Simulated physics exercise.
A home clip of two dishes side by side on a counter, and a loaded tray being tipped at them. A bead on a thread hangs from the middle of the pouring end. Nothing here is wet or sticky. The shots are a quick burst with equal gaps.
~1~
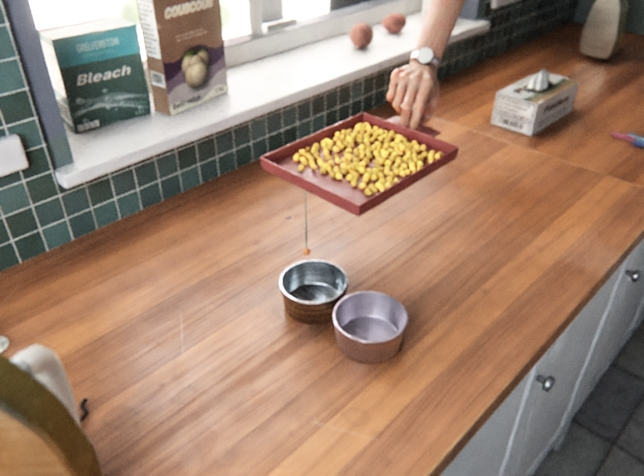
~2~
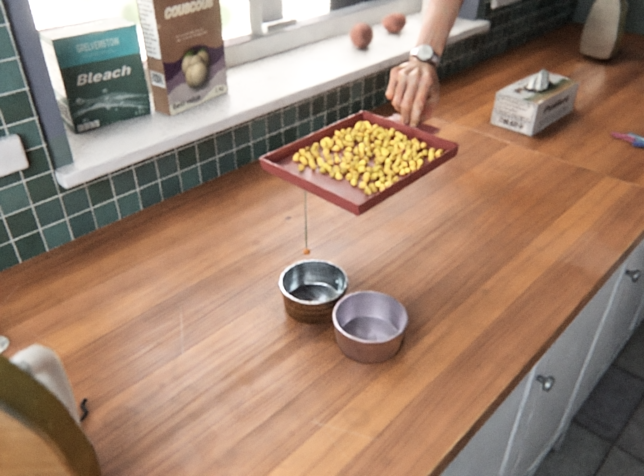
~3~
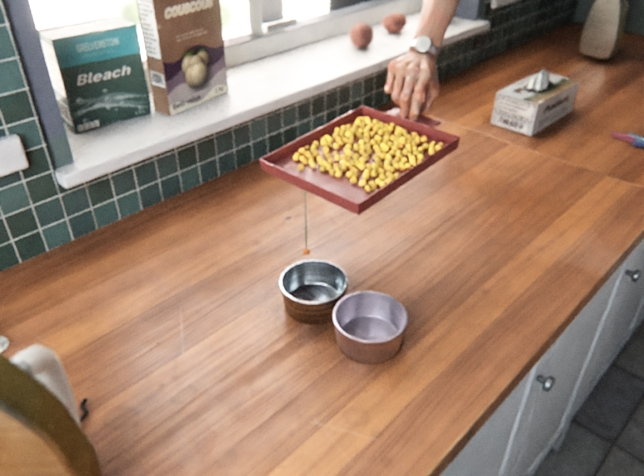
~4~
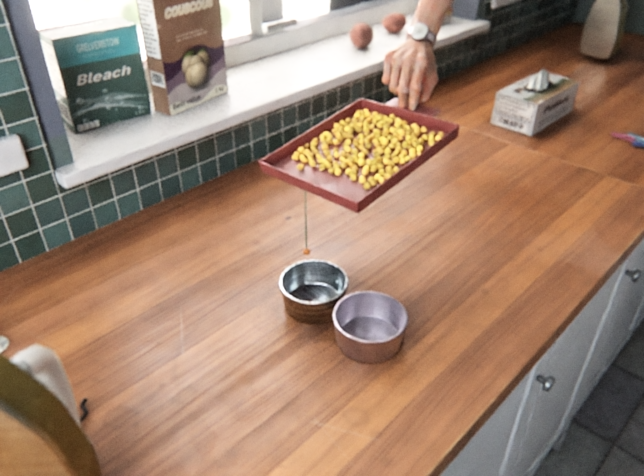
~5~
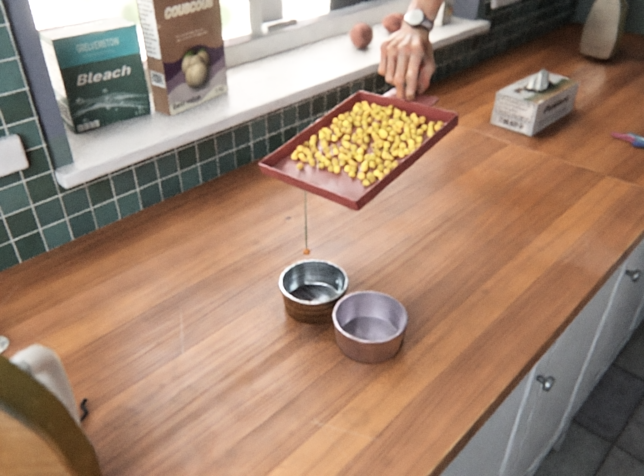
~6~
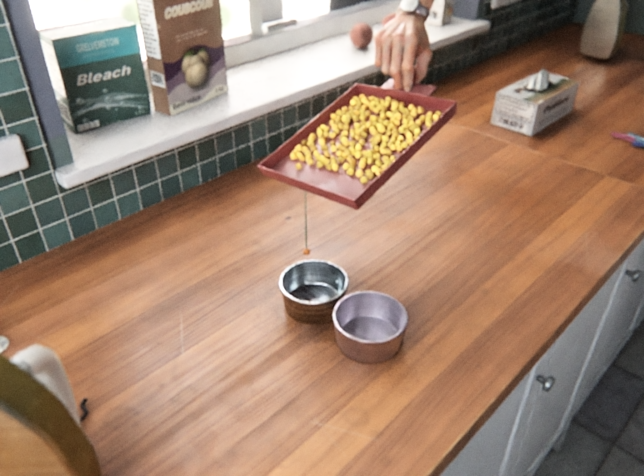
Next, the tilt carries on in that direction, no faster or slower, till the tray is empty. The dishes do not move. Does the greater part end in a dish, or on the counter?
The two hold only the smaller part of the load.
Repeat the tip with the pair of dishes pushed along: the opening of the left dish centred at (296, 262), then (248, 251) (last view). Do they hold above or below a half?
In turn: Less than half; more than half.
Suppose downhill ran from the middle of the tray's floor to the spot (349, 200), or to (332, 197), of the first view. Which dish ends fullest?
One: The left one. Two: Left.
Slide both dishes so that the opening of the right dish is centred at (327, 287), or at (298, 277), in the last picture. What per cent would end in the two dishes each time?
In turn 50 and 80 in a hundred.
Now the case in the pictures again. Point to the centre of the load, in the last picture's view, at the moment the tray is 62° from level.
Close to (297, 153).
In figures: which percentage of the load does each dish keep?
About: Left dish 0, right dish 0 per cent.
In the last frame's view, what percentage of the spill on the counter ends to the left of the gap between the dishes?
Some 100 per cent.
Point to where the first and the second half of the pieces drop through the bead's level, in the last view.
At about (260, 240), then at (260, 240).
Soon, tray tipped steeply; nearly all on the tray; a stray few in the air.
A while on, tray tipped past a quarter turn; most on the tray; a stray few in the left dish; a small part outside both; a stray few in the air.
Towards the end, tray tipped past a quarter turn; a stray few in the left dish; nearly all outside both.
Finally, tray tipped past a quarter turn; none in the right dish; a stray few in the left dish; nearly all outside both.
